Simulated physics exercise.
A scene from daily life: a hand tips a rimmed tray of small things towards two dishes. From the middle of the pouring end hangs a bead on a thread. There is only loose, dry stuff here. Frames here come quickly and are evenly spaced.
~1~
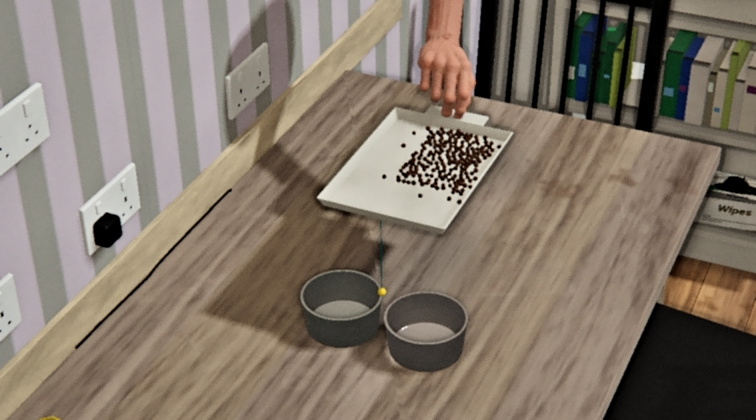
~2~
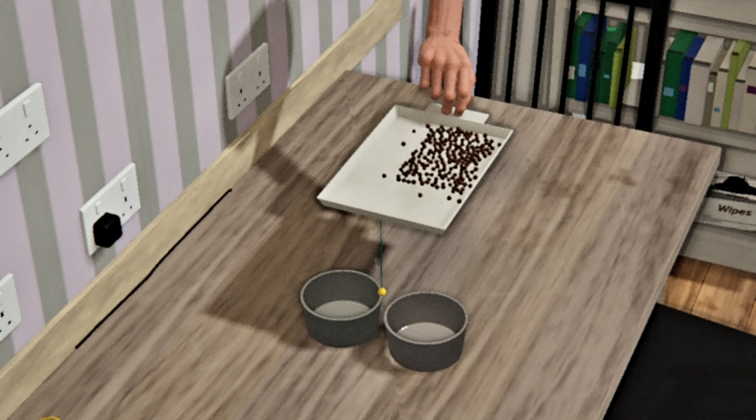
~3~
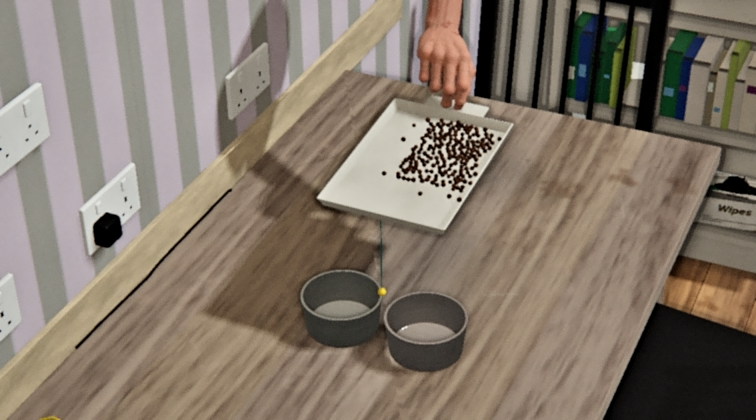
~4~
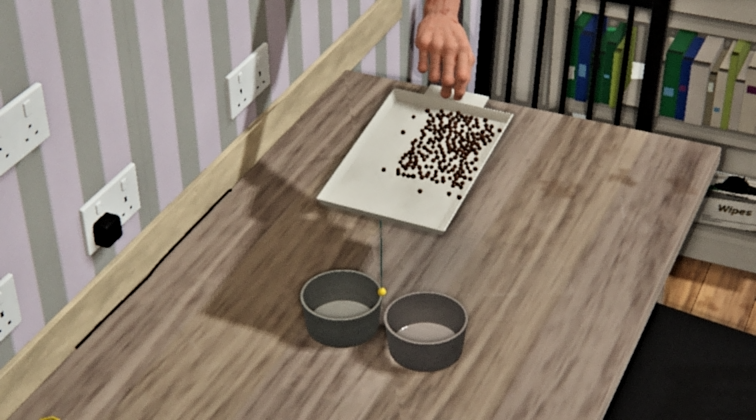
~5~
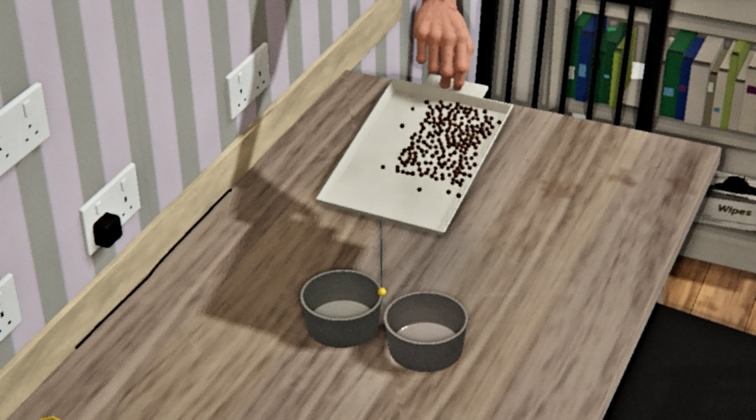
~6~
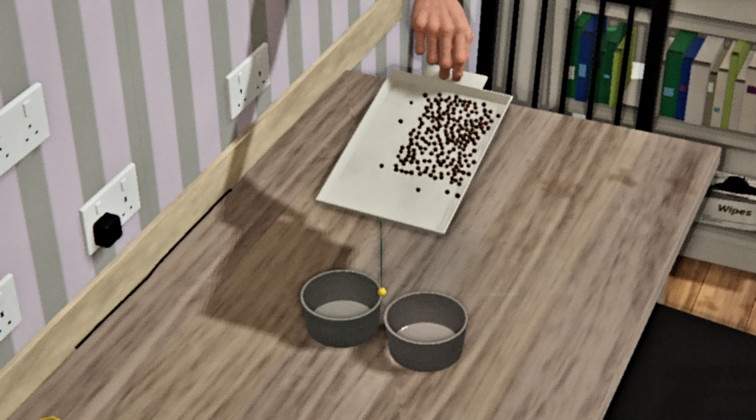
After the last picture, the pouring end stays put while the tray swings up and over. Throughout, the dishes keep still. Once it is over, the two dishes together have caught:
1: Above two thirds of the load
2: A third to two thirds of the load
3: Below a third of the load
A third to two thirds of the load (2).
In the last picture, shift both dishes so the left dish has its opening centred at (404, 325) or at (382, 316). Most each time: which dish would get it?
First try: The dish on the left-hand side; second try: The dish on the left-hand side.
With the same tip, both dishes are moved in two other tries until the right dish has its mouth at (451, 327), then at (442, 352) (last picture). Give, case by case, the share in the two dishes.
It would be roughly 60 per cent, followed by roughly 80 per cent.
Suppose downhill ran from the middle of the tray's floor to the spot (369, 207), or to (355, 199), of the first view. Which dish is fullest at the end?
Point by point: The left side, then the left side.
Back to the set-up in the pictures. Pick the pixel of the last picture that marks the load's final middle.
Roughly at (409, 356), give or take.
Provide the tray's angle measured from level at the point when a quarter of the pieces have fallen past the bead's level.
Angle reached: About 55°.
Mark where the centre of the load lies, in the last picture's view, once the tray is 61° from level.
The load's middle is around (403, 317).
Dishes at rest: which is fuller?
More ends up in the one on the right.
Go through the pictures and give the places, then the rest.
In the first frame, corners of the pouring end (324, 196) and (442, 225), level; middle of the load (449, 157), allspice berries; left dish (325, 330); right dish (410, 354); bead on its thread (382, 292).
In the second frame, corners of the pouring end (324, 196) and (442, 225), level; middle of the load (449, 156).
In the third frame, corners of the pouring end (324, 196) and (442, 225), tipped barely, level across its low end; middle of the load (449, 151).
In the fourth frame, corners of the pouring end (323, 196) and (441, 226), tipped a little, level across its low end; middle of the load (448, 145).
In the fifth frame, corners of the pouring end (323, 196) and (441, 227), tipped a little, level across its low end; middle of the load (448, 139).
In the sixth frame, corners of the pouring end (323, 197) and (441, 228), tipped clearly, level across its low end; middle of the load (447, 135), about a tenth on the move; left dish (325, 330); right dish (410, 354).
Just after the last frame, tray tipped steeply; roughly a third on the tray; about a tenth in the right dish; just a few in the left dish; roughly a third outside both; about a tenth in the air.
A moment on, tray tipped past a quarter turn; roughly half in the right dish; about a tenth in the left dish; roughly half outside both; just a few in the air.
Further on, tray tipped past a quarter turn; roughly half in the right dish; about a tenth in the left dish; roughly half outside both.
When it is over, tray tipped past a quarter turn; roughly half in the right dish; about a tenth in the left dish; roughly half outside both.
